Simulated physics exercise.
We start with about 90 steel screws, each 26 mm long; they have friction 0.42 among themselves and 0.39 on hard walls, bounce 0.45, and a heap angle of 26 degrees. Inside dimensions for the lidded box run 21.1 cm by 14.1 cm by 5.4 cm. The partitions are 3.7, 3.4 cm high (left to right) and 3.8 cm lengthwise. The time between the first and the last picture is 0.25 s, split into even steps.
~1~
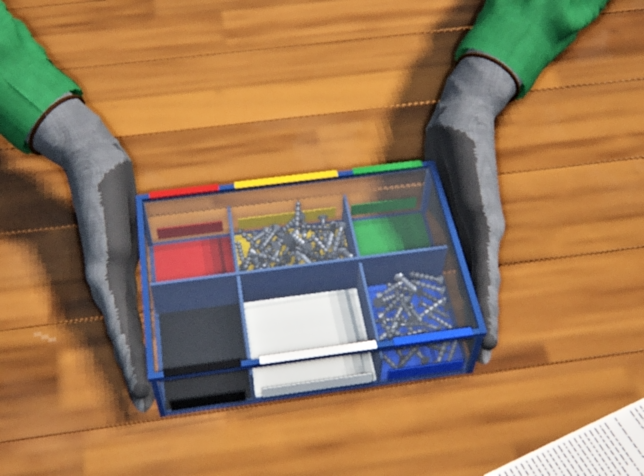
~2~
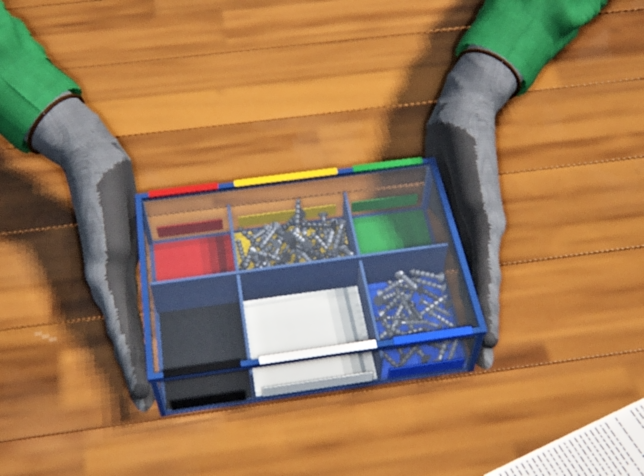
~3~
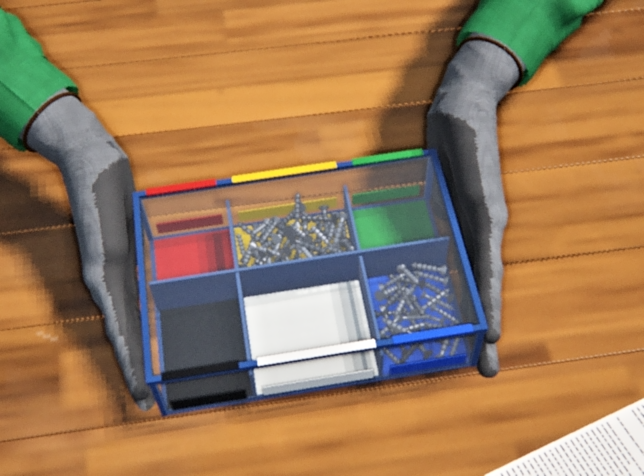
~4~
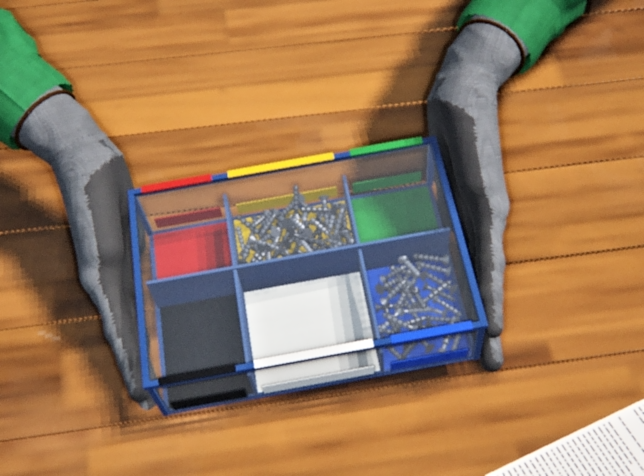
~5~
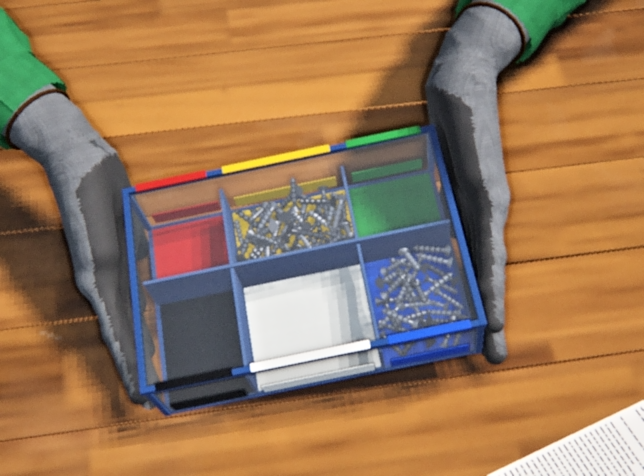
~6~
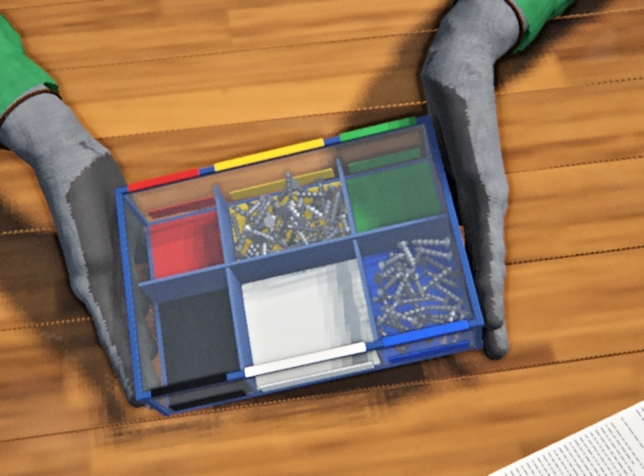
Two gray-gloved hands held a clear-lidded box with colored compartments, screws sitting in the yellow and blue ones, and slowly tilted it so its left front corner dipped lowest while the screws stayed put.
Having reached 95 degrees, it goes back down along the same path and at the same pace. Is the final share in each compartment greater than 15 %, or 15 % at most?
Red: 15 % at most, blue: Greater than 15 %, green: 15 % at most, yellow: Greater than 15 %, white: 15 % at most, black: Greater than 15 %.
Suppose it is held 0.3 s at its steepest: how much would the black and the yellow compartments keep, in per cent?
In that case black keeps 25% and yellow keeps 40%.
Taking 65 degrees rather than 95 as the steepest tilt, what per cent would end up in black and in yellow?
With that change, black ends at 0 percent while yellow ends at 60 percent.
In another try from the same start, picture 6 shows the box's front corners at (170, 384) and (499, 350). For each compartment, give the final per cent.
By the end red holds 0%, blue holds 45%, green holds 0%, yellow holds 45%, white holds 10% and black holds 0%.
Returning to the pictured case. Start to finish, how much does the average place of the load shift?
It shifts by roughly 5.0 cm.
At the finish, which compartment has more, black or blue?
The blue one.
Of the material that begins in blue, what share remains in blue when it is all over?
Something like 80 per cent.
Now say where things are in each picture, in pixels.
In the first frame, box tilt 0 degrees, front corners at (154, 374) and (479, 330); blue 40 %, yellow 60 %.
In the second frame, box tilt 1 degrees, front corners at (154, 375) and (479, 329).
In the third frame, box tilt 4 degrees, front corners at (152, 378) and (480, 326), lowest corner left front.
In the fourth frame, box tilt 8 degrees, front corners at (150, 382) and (480, 323), lowest corner left front.
In the fifth frame, box tilt 12 degrees, front corners at (147, 388) and (479, 321), lowest corner left front.
In the sixth frame, box tilt 17 degrees, front corners at (143, 394) and (476, 321), lowest corner left front; blue 40 %, yellow 60 %.
Then, 0.98 s after the last picture, tilt 95 degrees; blue 40 %, yellow 50 %, white 5 %, black 5 %.
Then, 1.62 s after the last picture, tilt 42 degrees; blue 30 %, yellow 40 %, white 5 %, black 25 %.
Then, 2.32 s after the last picture, tilt 0 degrees; blue 30 %, yellow 40 %, white 5 %, black 25 %.
In the end, red 0 %, blue 30 %, green 0 %, yellow 40 %, white 5 %, black 25 %.
